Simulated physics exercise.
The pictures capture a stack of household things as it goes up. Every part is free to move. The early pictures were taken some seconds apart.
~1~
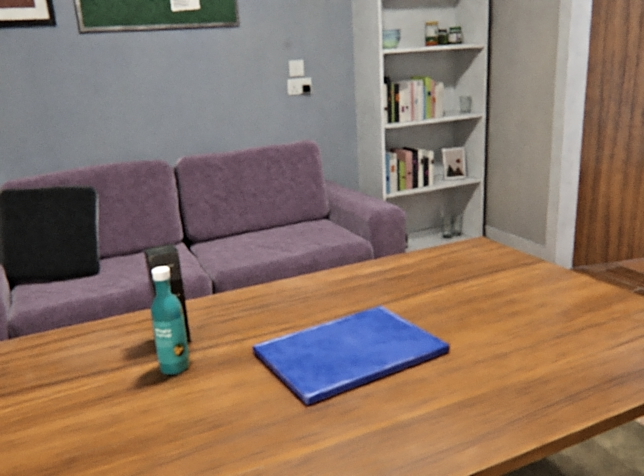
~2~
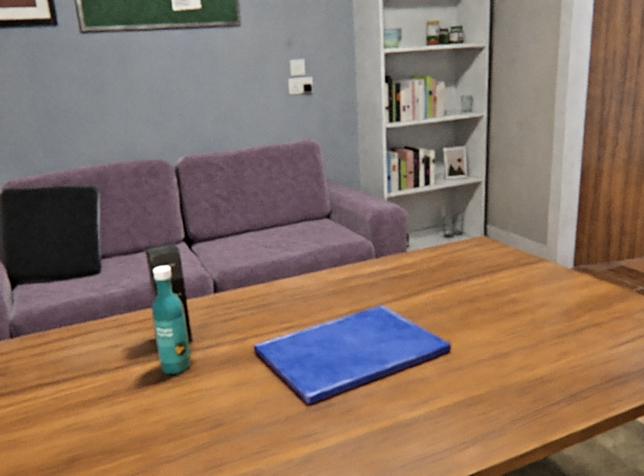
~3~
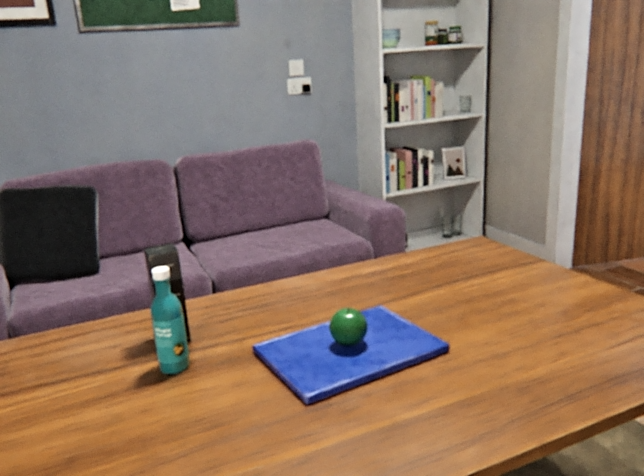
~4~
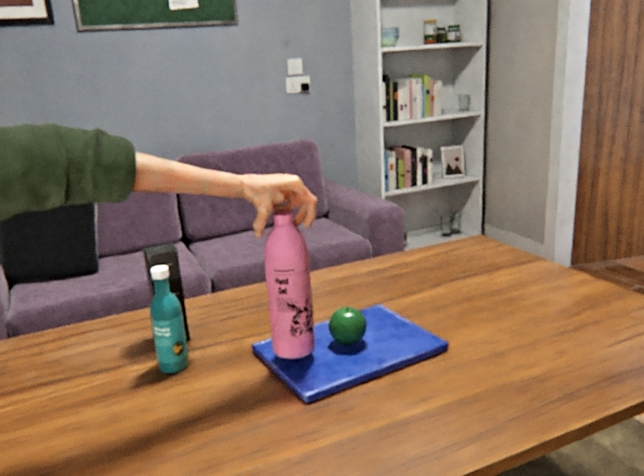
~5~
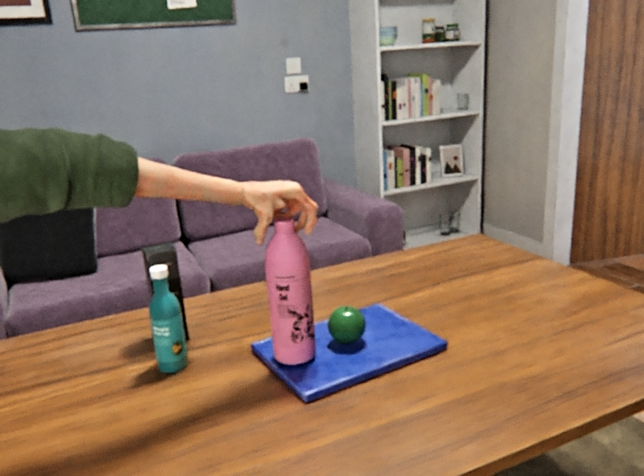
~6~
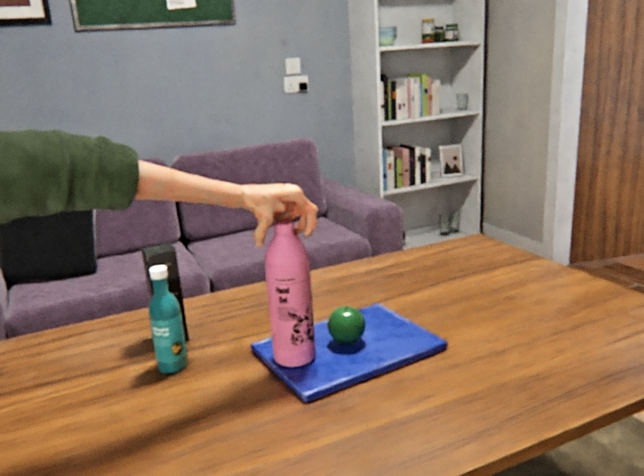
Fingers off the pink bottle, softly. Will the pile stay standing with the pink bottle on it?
Yes.
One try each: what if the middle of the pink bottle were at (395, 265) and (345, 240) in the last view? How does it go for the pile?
Case 1: Stable. Case 2: Collapse.
Then, 0.90 s on from there, no change.
Then, 2.00 s on from there, pink bottle resting near (290, 292).
In the end, all 5 unmoved. At the end, from the last picture's camera, pink bottle near (290, 292). The pile keeps its balance.
